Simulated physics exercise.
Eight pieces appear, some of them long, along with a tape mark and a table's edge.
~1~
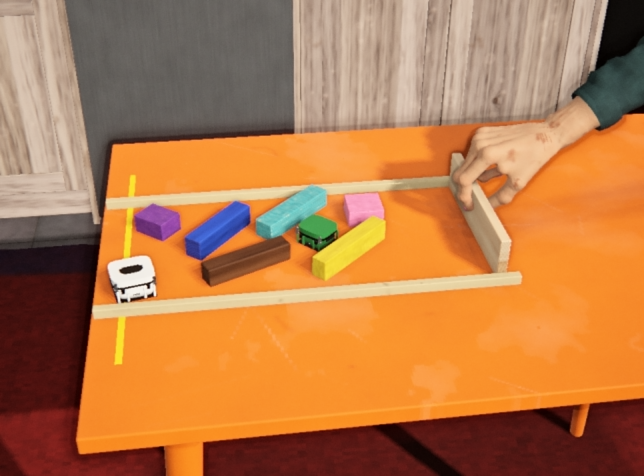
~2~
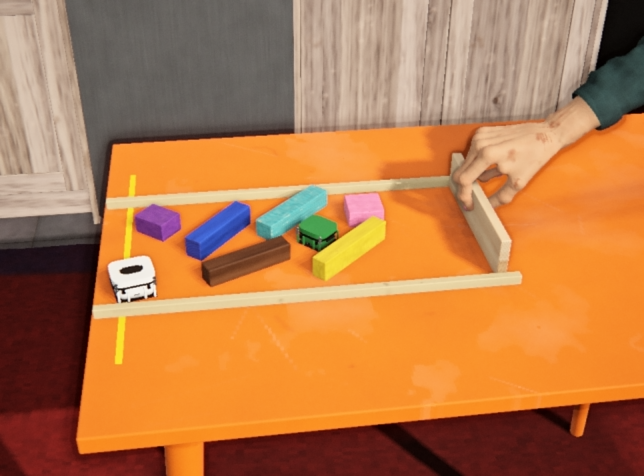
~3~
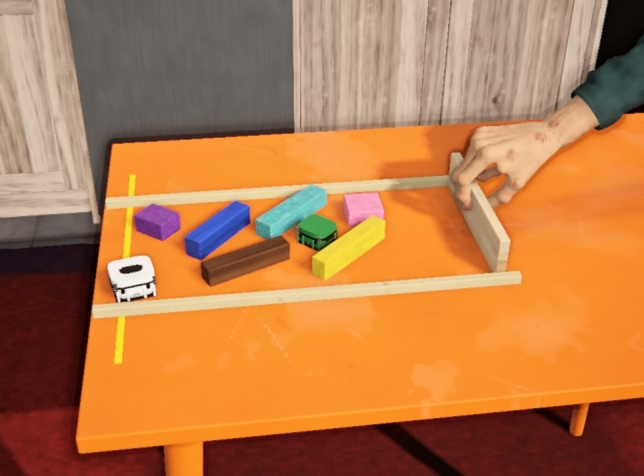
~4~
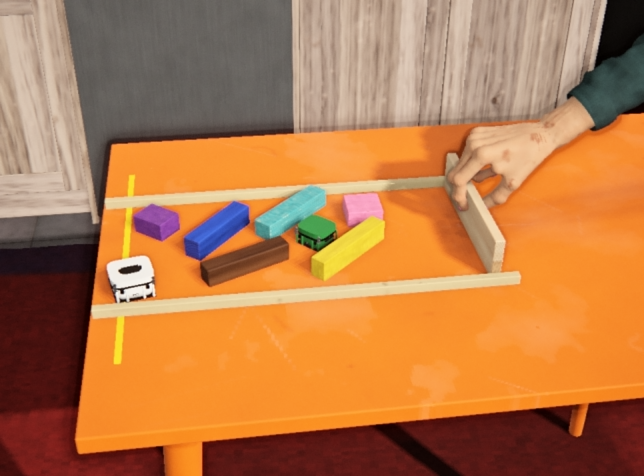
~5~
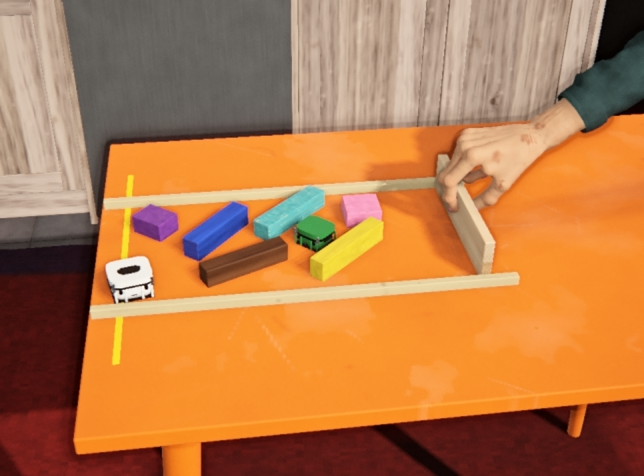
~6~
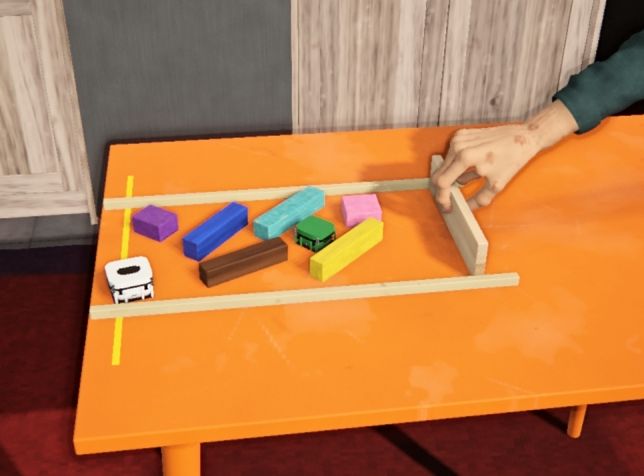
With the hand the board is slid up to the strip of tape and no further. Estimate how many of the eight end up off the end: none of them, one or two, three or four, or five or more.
Pieces that go over the edge: At least five.
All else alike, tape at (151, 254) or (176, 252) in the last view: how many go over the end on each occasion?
You'd count 3 the first time and 2 the second.
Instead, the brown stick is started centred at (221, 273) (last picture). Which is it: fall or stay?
In the end it falls away.
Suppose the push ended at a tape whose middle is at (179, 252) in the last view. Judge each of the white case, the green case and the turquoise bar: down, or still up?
The white case falls; the green case survives; the turquoise bar is kept.
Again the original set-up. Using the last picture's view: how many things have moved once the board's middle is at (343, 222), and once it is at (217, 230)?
First 4 and then 8.
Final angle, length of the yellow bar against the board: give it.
I'd put it at about 0°.
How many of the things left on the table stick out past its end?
The number would be 1.
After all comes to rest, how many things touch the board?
The count in contact is 2.
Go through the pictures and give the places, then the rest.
White case (133, 280); purple block (158, 222); blue stick (219, 230); board (477, 211); tape (127, 255), in the first picture.
Purple block (158, 223); board (477, 211), in the second picture.
Blue stick (219, 229); brown stick (246, 260), in the third picture.
White case (132, 280); turquoise bar (291, 212), in the fourth picture.
Purple block (156, 223); pink block (361, 210), in the fifth picture.
White case (130, 281); purple block (155, 223); blue stick (216, 231); board (456, 214); tape (124, 256), in the sixth picture.
Soon after, none off yet; white case at rest near (130, 281); purple block at rest near (155, 223); blue stick at rest near (216, 231).
Then, none off yet; white case at rest near (130, 281); purple block at rest near (155, 223); blue stick moved a little near (186, 229).
Further on, one off so far; white case tipped well over near (72, 297); purple block on its side near (75, 267); blue stick moved about its own width near (98, 233).
At rest, the number that fall off is five or more; fallen, green case, turquoise bar, brown stick, blue stick, purple block and white case.
